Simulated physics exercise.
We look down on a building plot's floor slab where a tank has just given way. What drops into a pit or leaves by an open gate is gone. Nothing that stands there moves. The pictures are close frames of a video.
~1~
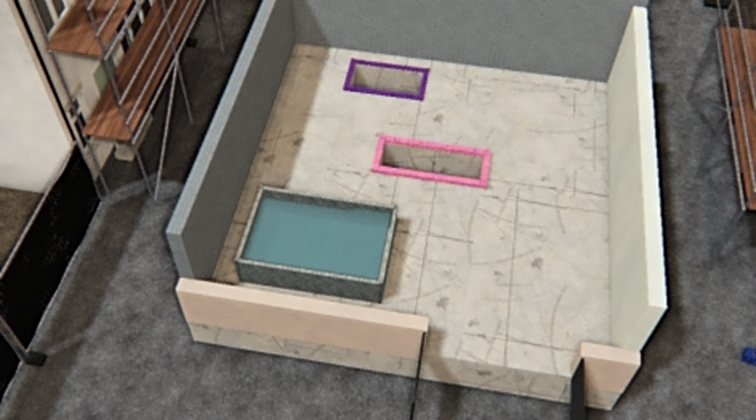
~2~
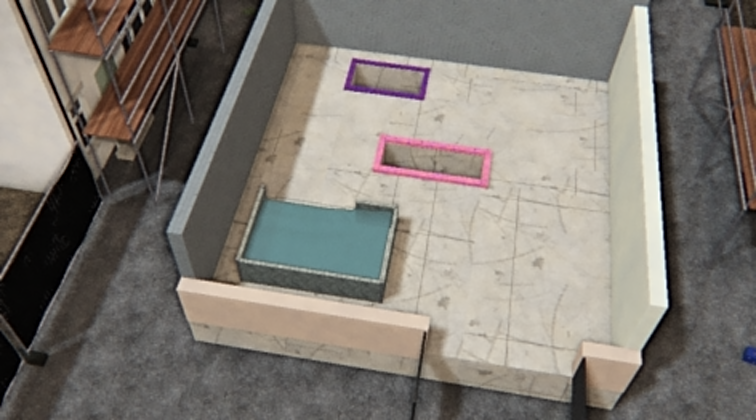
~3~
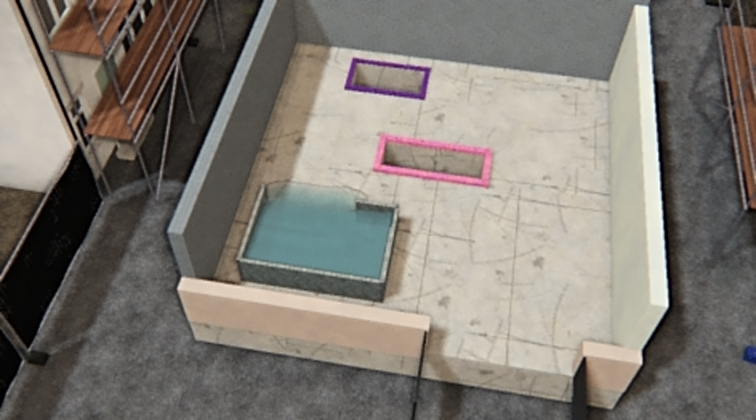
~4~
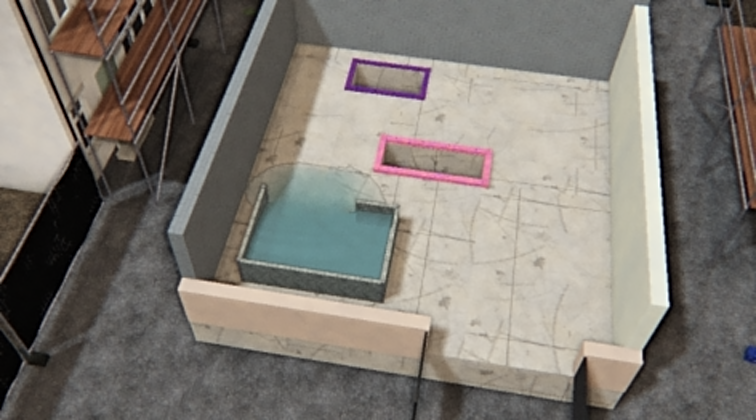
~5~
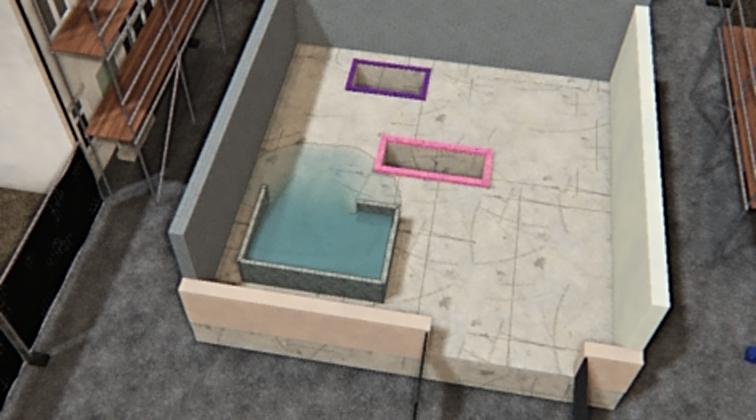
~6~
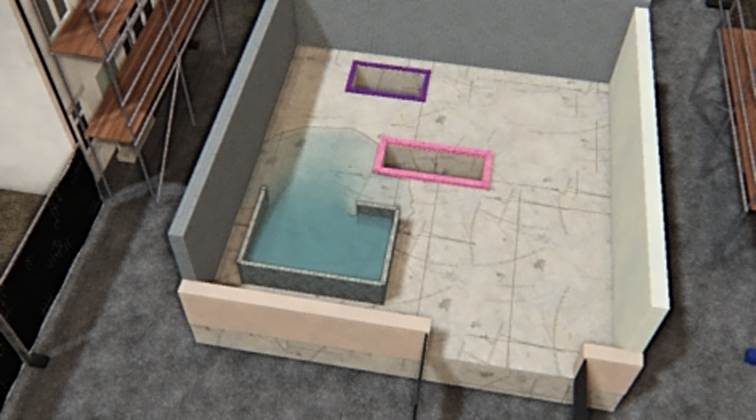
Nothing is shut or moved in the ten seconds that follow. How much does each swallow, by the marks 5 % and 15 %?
One by one: The gate takes not even 5 %; the pink pit takes not even 5 %; the purple pit takes above 15 %.
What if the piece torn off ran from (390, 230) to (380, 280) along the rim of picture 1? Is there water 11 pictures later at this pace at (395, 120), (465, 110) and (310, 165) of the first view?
In that order: No water, no water, no water.
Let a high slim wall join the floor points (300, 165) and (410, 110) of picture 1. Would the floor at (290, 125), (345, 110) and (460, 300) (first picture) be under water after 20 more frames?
In that order: Flooded, flooded, not flooded.
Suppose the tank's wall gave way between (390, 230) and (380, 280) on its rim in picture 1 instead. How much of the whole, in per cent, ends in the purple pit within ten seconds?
Per cent: Purple 0.
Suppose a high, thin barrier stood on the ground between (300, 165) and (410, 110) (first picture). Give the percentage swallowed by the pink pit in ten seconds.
In per cent: Pink 12.
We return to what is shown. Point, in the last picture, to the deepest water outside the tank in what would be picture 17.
Around (312, 52).
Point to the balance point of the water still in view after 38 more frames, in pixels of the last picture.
Around (353, 152).
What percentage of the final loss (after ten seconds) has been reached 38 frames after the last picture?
Close to 95 %.
A moment on, water covers 25 % of the floor; the gate 0 %, the pink pit 0 %, the purple pit 1 %.
Next, water covers 30 % of the floor; the gate 0 %, the pink pit 0 %, the purple pit 6 %.
Then, water covers 30 % of the floor; the gate 0 %, the pink pit 0 %, the purple pit 15 %.
Later, water covers 50 % of the floor; the gate 0 %, the pink pit 0 %, the purple pit 27 %.
In the end, water covers 70 % of the floor; the gate 0 %, the pink pit 0 %, the purple pit 28 %.
